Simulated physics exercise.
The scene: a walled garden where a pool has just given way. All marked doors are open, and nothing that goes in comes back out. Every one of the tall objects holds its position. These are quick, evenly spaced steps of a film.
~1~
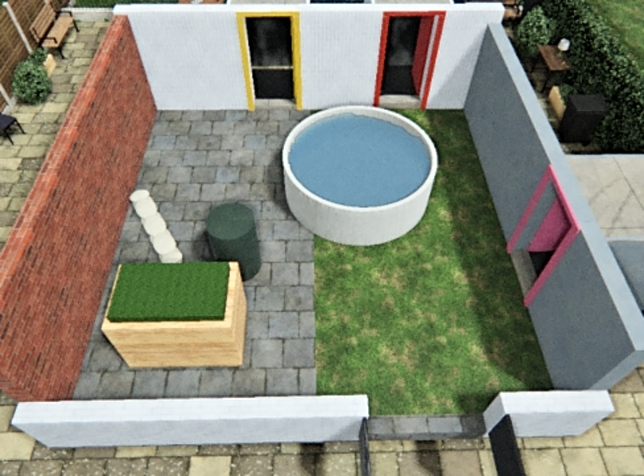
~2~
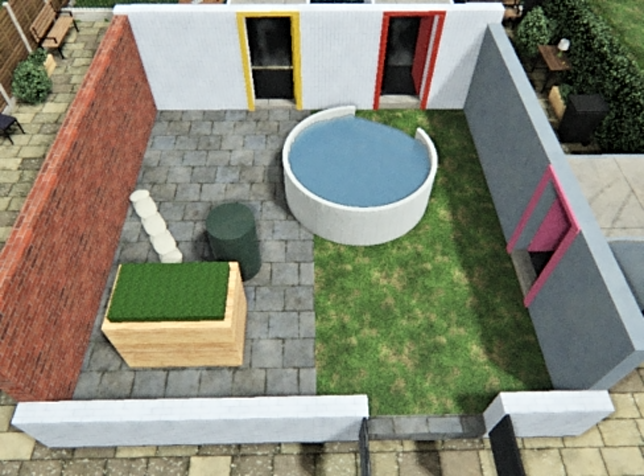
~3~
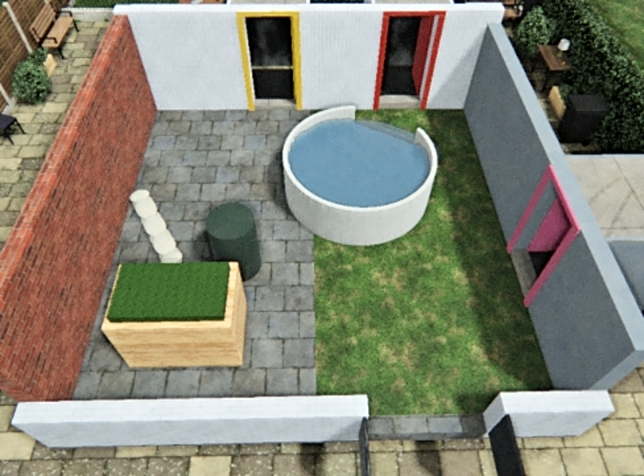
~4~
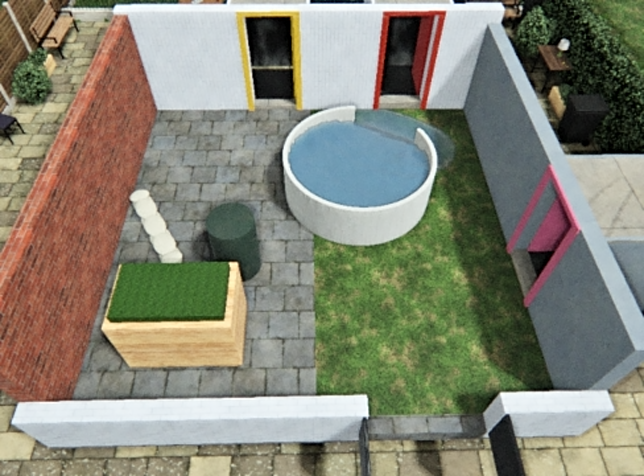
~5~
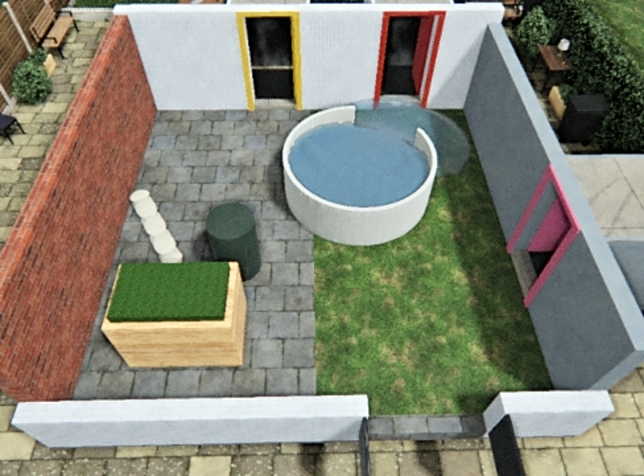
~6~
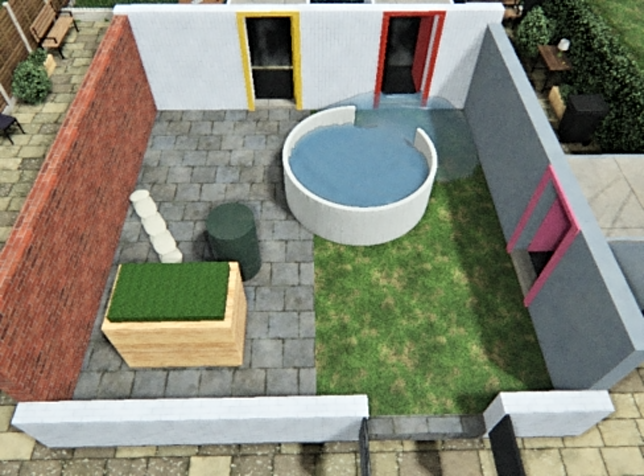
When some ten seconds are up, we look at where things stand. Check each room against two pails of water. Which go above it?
Result: Most likely the yellow door will not exceed two buckets; most likely the pink door will not exceed two buckets; most likely the red door will exceed two buckets.
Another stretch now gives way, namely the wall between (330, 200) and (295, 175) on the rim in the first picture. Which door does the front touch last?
The red one comes last.
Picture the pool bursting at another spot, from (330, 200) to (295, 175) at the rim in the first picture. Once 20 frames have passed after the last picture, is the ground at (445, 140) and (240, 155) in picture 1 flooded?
Well, the first place would be still bare and the second one still bare.
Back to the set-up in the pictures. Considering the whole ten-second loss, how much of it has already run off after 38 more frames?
Roughly 75 percent of it.
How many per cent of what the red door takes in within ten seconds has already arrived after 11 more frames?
Roughly 55 percent.
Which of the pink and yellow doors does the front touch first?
The yellow door.
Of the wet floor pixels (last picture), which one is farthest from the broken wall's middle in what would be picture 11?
Close to (269, 113).
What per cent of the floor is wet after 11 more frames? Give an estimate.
Around 25 in a hundred.
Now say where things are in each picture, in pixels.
In the first frame, the pool at (359, 157) is whole and still.
In the second frame, water pours out on the pool's far side and has run to a hidden place.
In the third frame, the front is at (435, 155), out from the gap on the pool's far side.
In the fourth frame, water pours out on the pool's far side and has run to (446, 137).
In the fifth frame, the front is at (450, 122), out from the gap on the pool's far side.
In the sixth frame, the front is at (457, 109), out from the gap on the pool's far side.
A moment on, water covers 15 % of the floor; the yellow door wet at the sill, nothing in, the pink door not reached, the red door far over two buckets in.
Next, water covers 25 % of the floor; the yellow door wet at the sill, nothing in, the pink door not reached, the red door far over two buckets in.
Then, water covers 50 % of the floor; the yellow door wet at the sill, nothing in, the pink door wet at the sill, nothing in, the red door far over two buckets in.
Later, water covers 75 % of the floor; the yellow door wet at the sill, nothing in, the pink door wet at the sill, nothing in, the red door far over two buckets in.
In the end, water covers 95 % of the floor; the yellow door wet at the sill, nothing in, the pink door wet at the sill, nothing in, the red door far over two buckets in.
